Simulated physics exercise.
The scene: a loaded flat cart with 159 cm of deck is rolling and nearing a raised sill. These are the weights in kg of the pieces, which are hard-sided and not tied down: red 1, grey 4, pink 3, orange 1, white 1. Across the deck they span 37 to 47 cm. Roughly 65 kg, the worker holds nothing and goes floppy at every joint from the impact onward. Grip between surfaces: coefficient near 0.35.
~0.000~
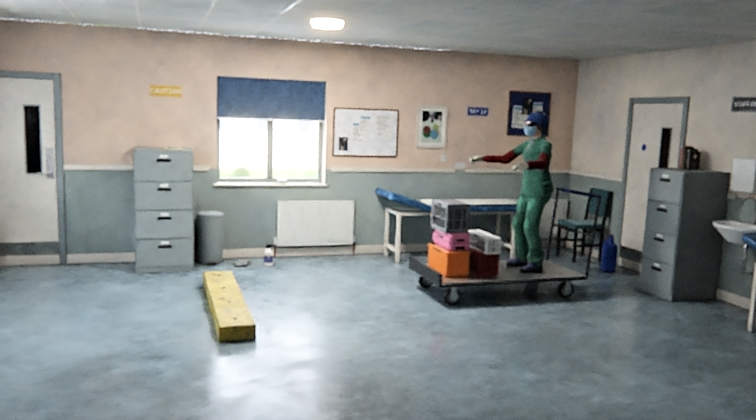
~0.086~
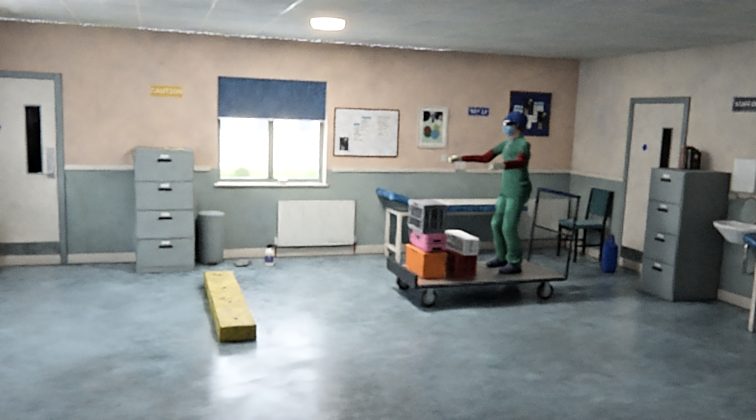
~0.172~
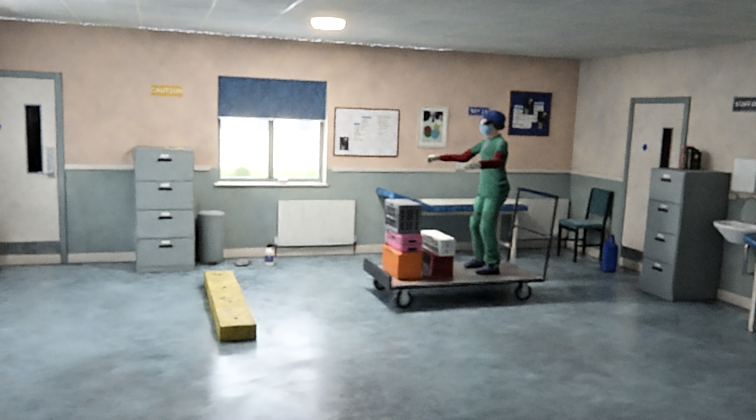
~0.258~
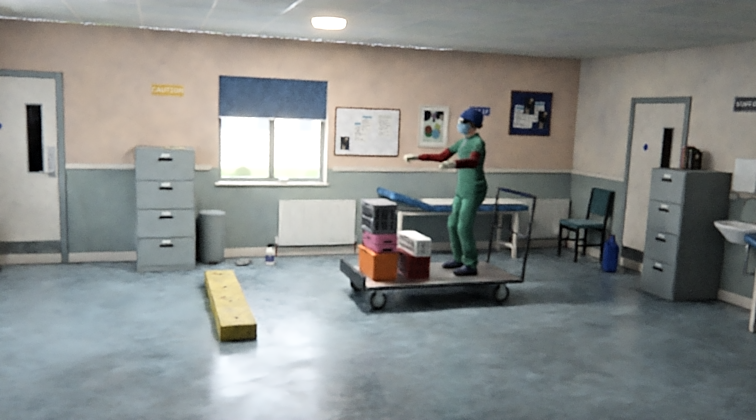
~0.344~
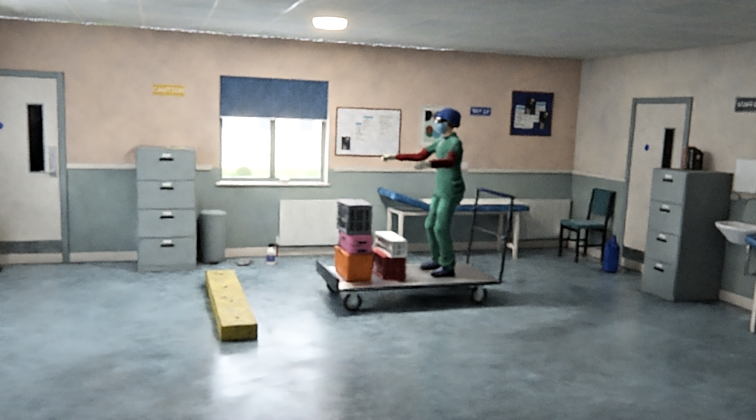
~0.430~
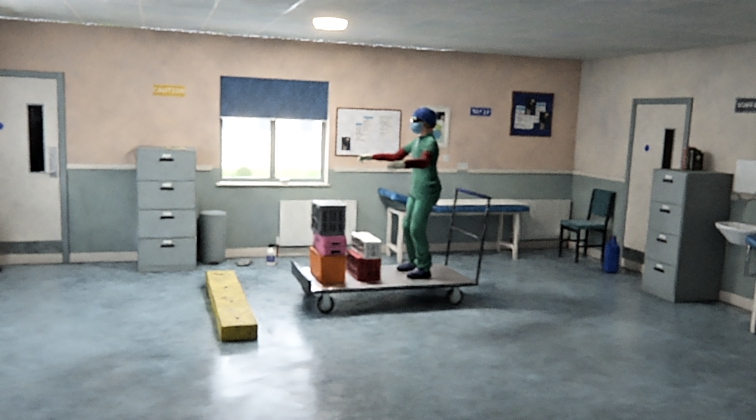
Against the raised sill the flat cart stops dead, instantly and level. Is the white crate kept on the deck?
No. Not on the deck.
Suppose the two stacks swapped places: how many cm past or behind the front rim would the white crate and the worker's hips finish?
In that case white 180 past, hips 70 past.
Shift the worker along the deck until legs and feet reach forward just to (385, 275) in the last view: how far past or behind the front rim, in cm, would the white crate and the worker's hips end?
White 100 past, hips 100 past.
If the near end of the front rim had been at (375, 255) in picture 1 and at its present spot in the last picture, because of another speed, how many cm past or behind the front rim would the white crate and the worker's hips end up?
Rest points: White at 20 cm behind, hips at 30 cm behind.
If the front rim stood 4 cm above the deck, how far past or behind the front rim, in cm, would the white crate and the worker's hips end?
Then white 30 past, hips 60 past.
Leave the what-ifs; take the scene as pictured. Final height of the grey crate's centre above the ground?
Its centre ends some 10 cm up.
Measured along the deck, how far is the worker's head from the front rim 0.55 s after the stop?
60 cm past.
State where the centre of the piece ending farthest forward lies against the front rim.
Close to 220 cm out past the front rim.
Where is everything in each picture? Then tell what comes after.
In the first picture, white crate (483, 242), pink suitcase (451, 239), rim corner (441, 283); 185 cm still to roll.
In the second picture, white crate (461, 242), pink suitcase (428, 239), rim corner (416, 285); 159 cm still to roll.
In the third picture, white crate (437, 243), pink suitcase (404, 240), rim corner (391, 286); 134 cm still to roll.
In the fourth picture, white crate (414, 243), pink suitcase (380, 240), rim corner (365, 287); 109 cm still to roll.
In the fifth picture, white crate (391, 244), pink suitcase (356, 241), rim corner (338, 288); 84 cm still to roll.
In the sixth picture, white crate (366, 245), pink suitcase (330, 242), rim corner (310, 290); 58 cm still to roll. Speed about 2.9 m/s.
After 0.63 s the deck stops.
After 1.18 s the white crate is 7 cm behind the rim, tilted 170°, near (243, 244) in the last picture's view.
After 1.63 s the white crate is 36 cm past the rim, tilted 5°, near (194, 294) in the last picture's view.
Final state at 4.6 s, past the rim, grey crate, pink suitcase, white crate and the worker's hips; behind it, red crate and orange tote.
